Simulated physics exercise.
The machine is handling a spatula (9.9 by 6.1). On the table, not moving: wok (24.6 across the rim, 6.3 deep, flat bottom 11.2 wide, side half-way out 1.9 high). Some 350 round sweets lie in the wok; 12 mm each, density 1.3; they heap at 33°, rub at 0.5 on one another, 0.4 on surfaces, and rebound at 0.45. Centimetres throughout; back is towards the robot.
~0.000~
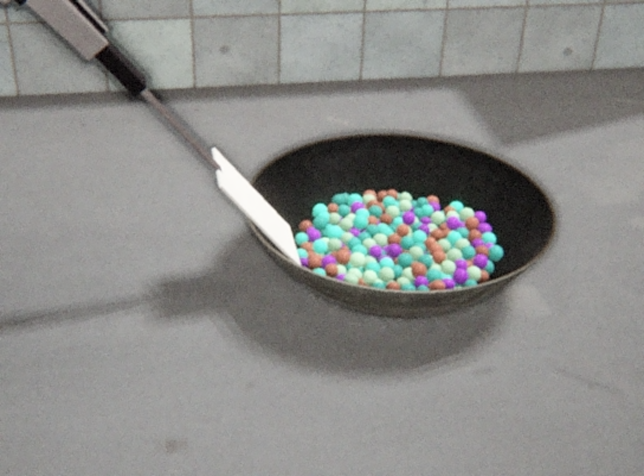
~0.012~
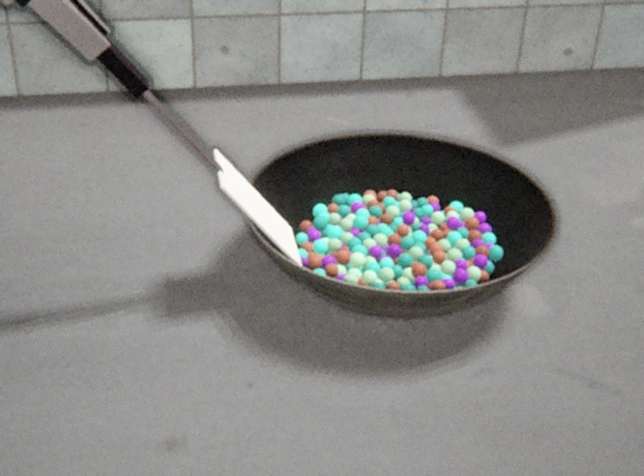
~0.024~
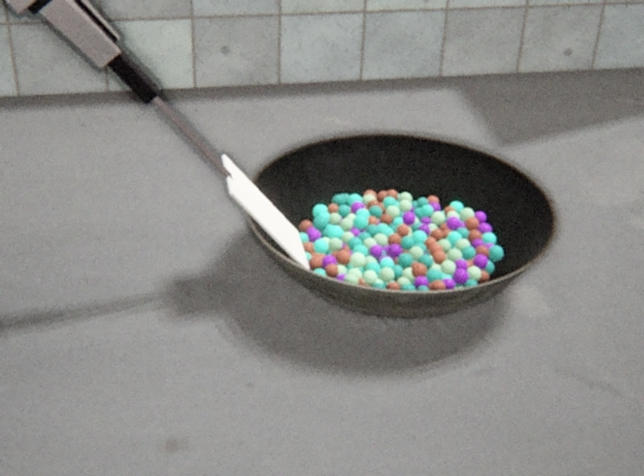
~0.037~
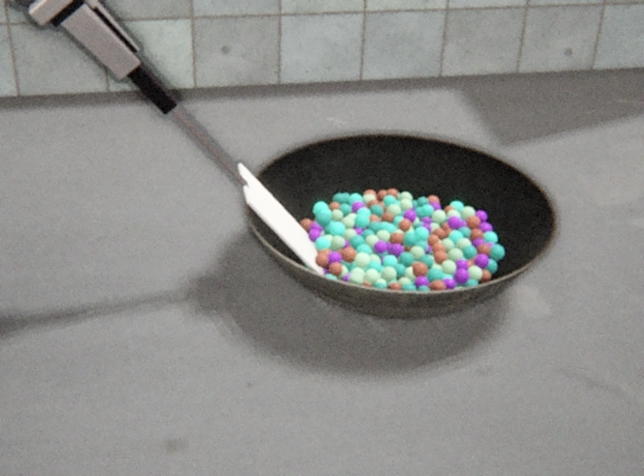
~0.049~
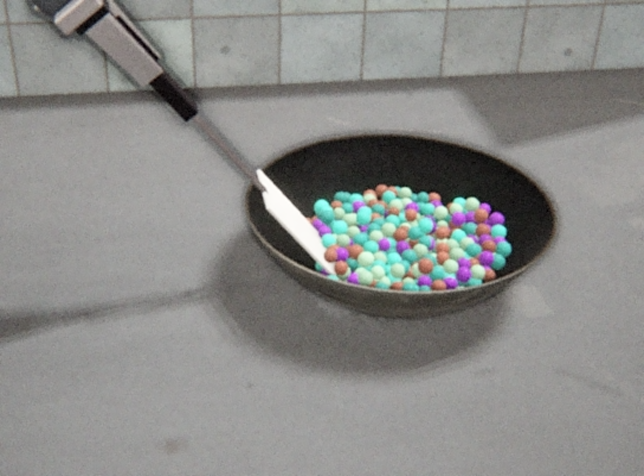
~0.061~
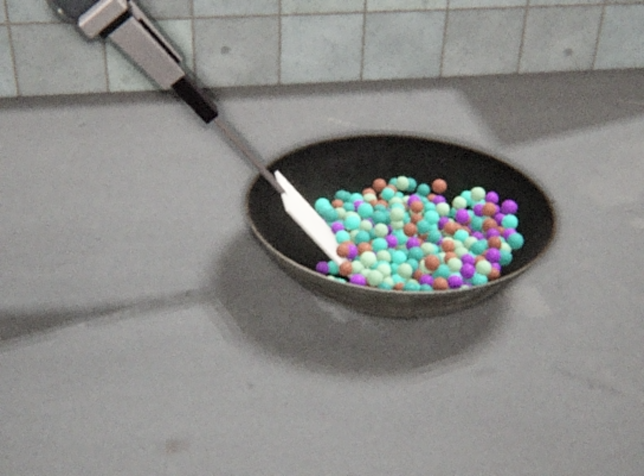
In a dark wok, a machine's white spatula slides right, pushing colourful round sweets.
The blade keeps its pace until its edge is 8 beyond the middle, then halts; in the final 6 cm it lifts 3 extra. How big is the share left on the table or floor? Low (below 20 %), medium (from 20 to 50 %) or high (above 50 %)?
A medium share, from 20 to 50 %, ends on the table or floor.
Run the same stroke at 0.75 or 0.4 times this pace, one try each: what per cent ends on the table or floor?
About 25 and 10 per cent.
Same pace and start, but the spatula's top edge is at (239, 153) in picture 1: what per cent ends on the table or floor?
Some 30 per cent.
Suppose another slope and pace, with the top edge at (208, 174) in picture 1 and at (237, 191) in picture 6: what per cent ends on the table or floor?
Some 15 per cent.
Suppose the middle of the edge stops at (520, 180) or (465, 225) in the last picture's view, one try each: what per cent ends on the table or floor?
About 40 and 10 per cent.
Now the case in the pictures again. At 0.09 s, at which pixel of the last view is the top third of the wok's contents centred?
At about (447, 225).
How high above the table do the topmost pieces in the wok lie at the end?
Roughly 5.0 cm.
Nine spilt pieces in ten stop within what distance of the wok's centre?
Roughly 60 cm.
After 0.09 s, sloping 52°, highest piece 9 above the table; 353 in the wok.
After 0.12 s, sloping 52°, highest piece 12 above the table; 351 in the wok, 2 on the blade or in flight.
After 0.34 s, sloping 52°, highest piece 24 above the table; 242 in the wok, 40 on the table or floor, 71 on the blade or in flight.
After 1.39 s, sloping 52°, highest piece 5 above the table; 242 in the wok, 111 on the table or floor.
In the end, 242 in the wok, 111 on the table or floor. That is 31 % on the table or floor.
